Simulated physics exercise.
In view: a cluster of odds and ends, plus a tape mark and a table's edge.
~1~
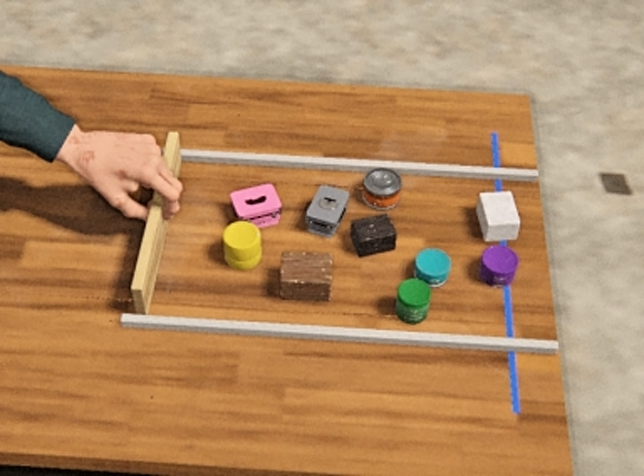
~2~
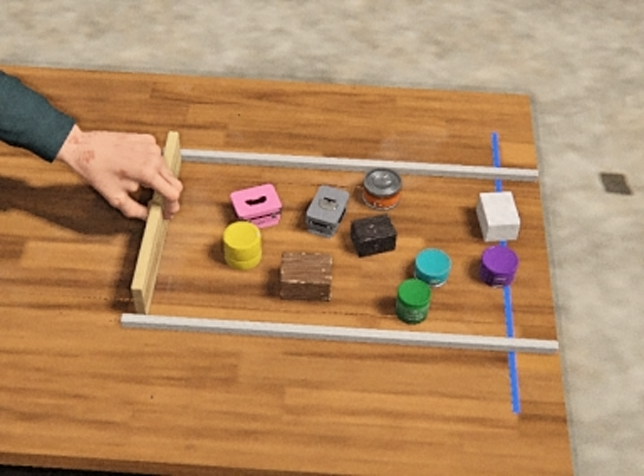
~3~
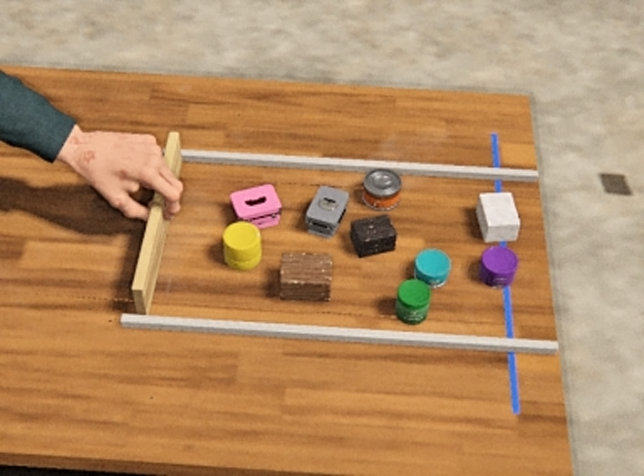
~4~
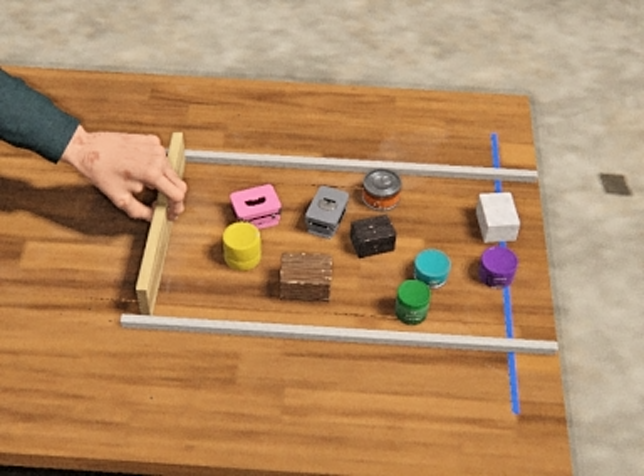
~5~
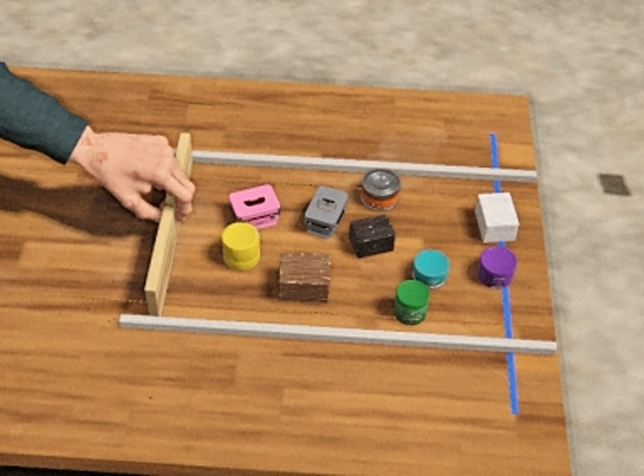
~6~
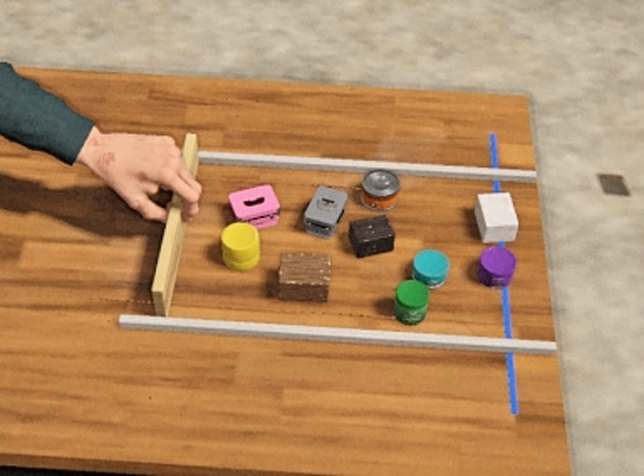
A hand held a wooden board still at the left of a tabletop, then slid it slightly right between two pale rails, while the scattered blocks, tubs and other small things stayed put.
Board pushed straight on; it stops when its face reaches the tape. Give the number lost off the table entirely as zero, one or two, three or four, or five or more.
Lost off the table: Five or more.
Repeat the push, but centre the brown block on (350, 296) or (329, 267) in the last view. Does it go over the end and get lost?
In turn it stays on; is kept.
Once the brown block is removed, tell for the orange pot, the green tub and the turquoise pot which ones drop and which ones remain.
Orange pot still up, green tub still up, turquoise pot still up.
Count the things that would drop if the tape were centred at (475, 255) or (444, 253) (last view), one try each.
Counts per try: 2; 0.
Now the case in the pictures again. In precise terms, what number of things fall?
I count 5 in all.
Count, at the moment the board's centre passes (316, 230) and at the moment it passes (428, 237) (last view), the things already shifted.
I get 7 at the one place and 10 at the other.
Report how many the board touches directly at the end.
It's 5.
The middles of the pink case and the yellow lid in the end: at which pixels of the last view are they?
Roughly (523, 231), and the other roughly (524, 263).
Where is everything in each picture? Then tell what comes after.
White block (498, 217); purple tub (498, 267); turquoise pot (432, 268); board (158, 220); tape (504, 256), in the first picture.
Purple tub (498, 267); board (159, 220), in the second picture.
Turquoise pot (432, 269); yellow lid (242, 246), in the third picture.
White block (497, 217); green tub (413, 303), in the fourth picture.
Purple tub (497, 268); brown block (305, 278), in the fifth picture.
White block (496, 218); purple tub (496, 268); turquoise pot (430, 269); board (177, 222); tape (502, 257), in the sixth picture.
Soon after, none off yet; white block at rest near (496, 218); purple tub at rest near (496, 268); turquoise pot at rest near (430, 269).
After that, none off yet; white block at rest near (496, 218); purple tub at rest near (496, 268); turquoise pot displaced about its own width near (447, 285).
And then, none off yet; white block displaced about its own width near (535, 222); purple tub displaced about its own width near (535, 267); turquoise pot displaced well along near (514, 290).
In the end, the number that fall off is five or more; gone, grey case, black block, turquoise pot, purple tub and white block.
